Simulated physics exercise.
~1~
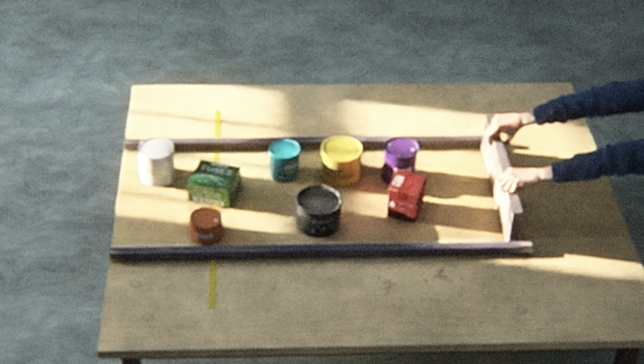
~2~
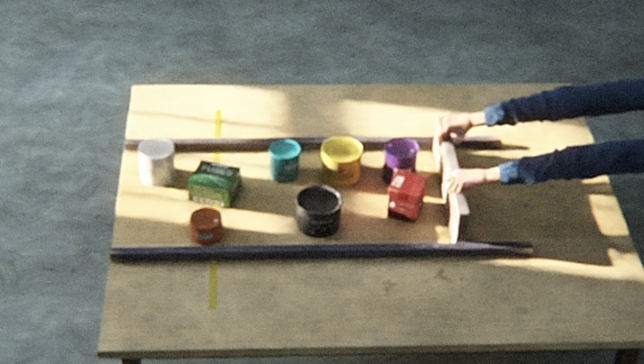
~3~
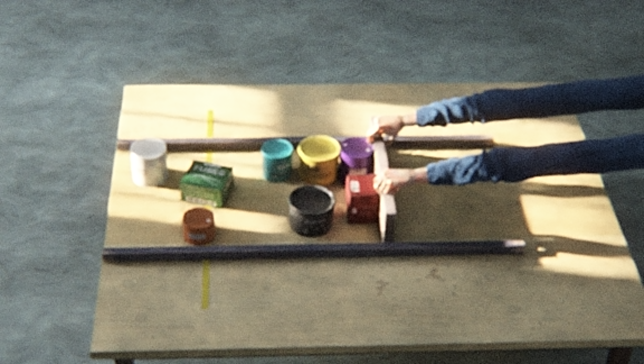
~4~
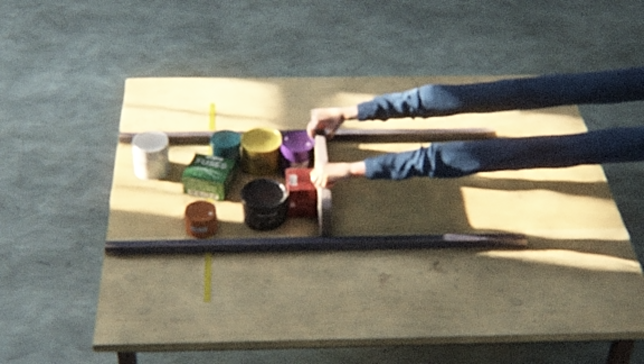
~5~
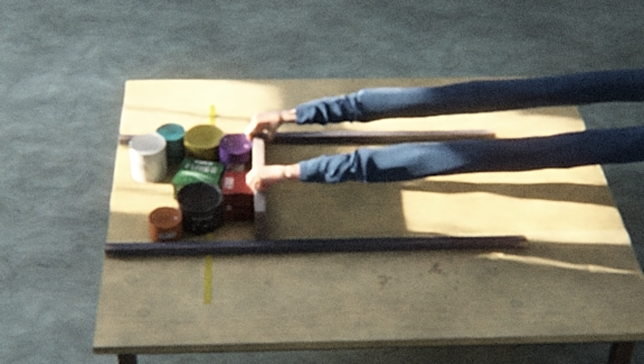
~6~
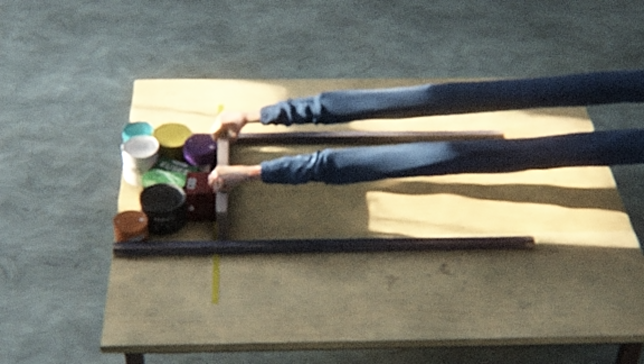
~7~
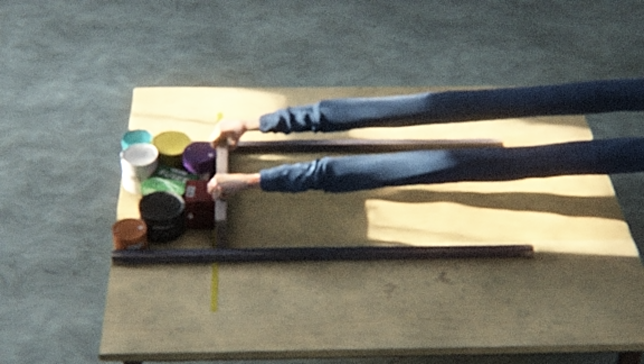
At the start, eight tubs and parcels stand spread out between two dark battens on a wooden platform, while two hands hold an upright plank at the right. The hands slide the plank left, and it reaches the red parcel and purple canister. It pushes these along, and the yellow pail and black pail soon move left too. The items bunch together with the green parcel and the teal, white and orange-brown tubs near the left edge. The plank stops close to the yellow tape mark, with all eight items crowded together, still on the platform.
